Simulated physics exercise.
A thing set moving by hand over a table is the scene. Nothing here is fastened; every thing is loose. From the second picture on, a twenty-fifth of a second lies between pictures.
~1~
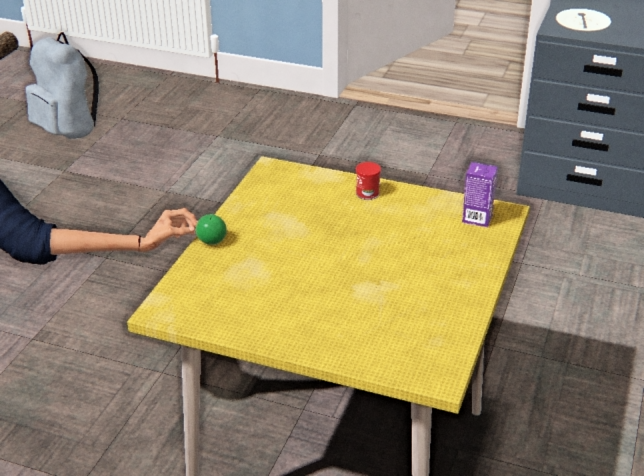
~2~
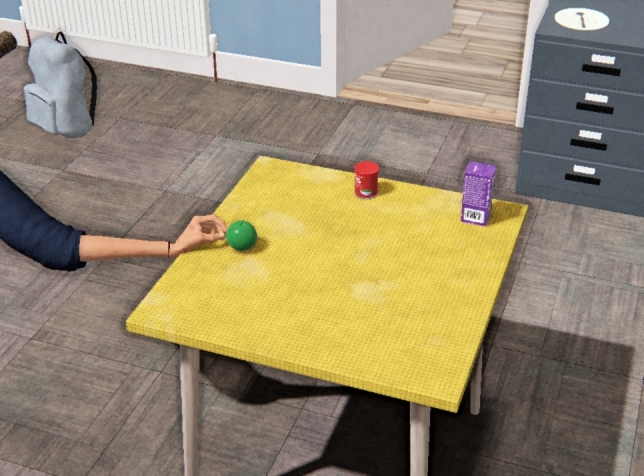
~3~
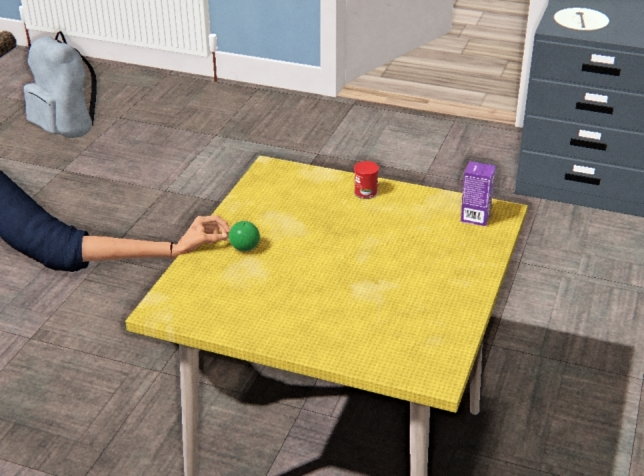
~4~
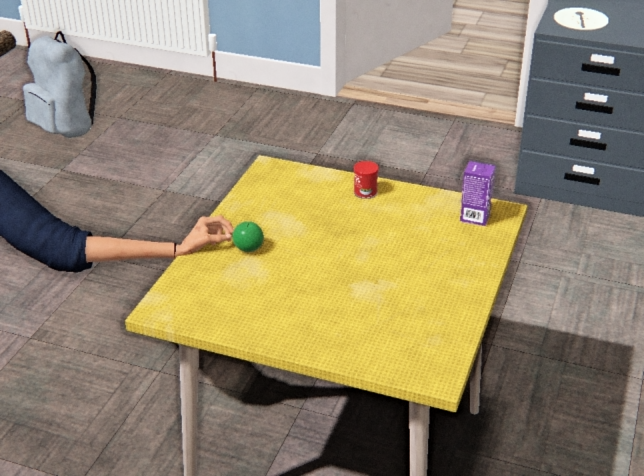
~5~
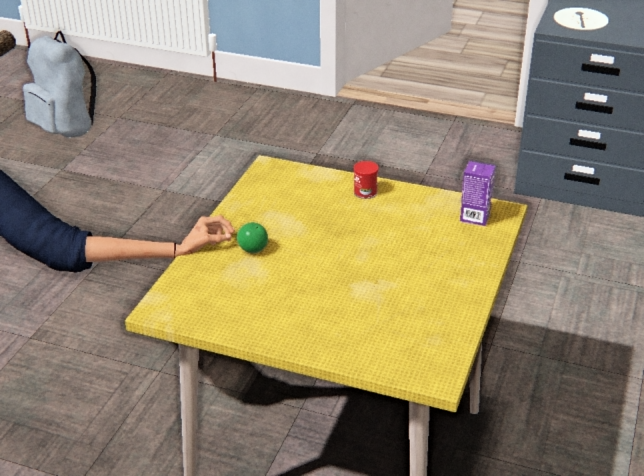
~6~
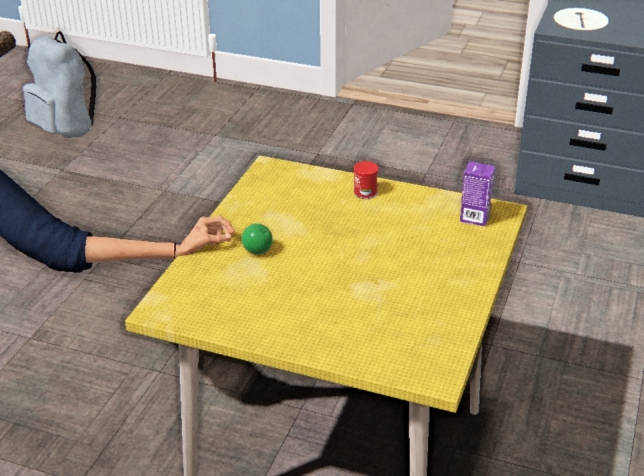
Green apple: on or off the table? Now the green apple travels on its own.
On the table.
Then, 0.20 s after the last picture, green apple rolled about its own width near (277, 243).
Then, 0.40 s after the last picture, green apple rolled about its own width near (294, 247).
Then, 0.70 s after the last picture, green apple rolled well along near (310, 250).
At rest, moved from the start, green apple. Seen from the same camera at the end, green apple near (317, 252).
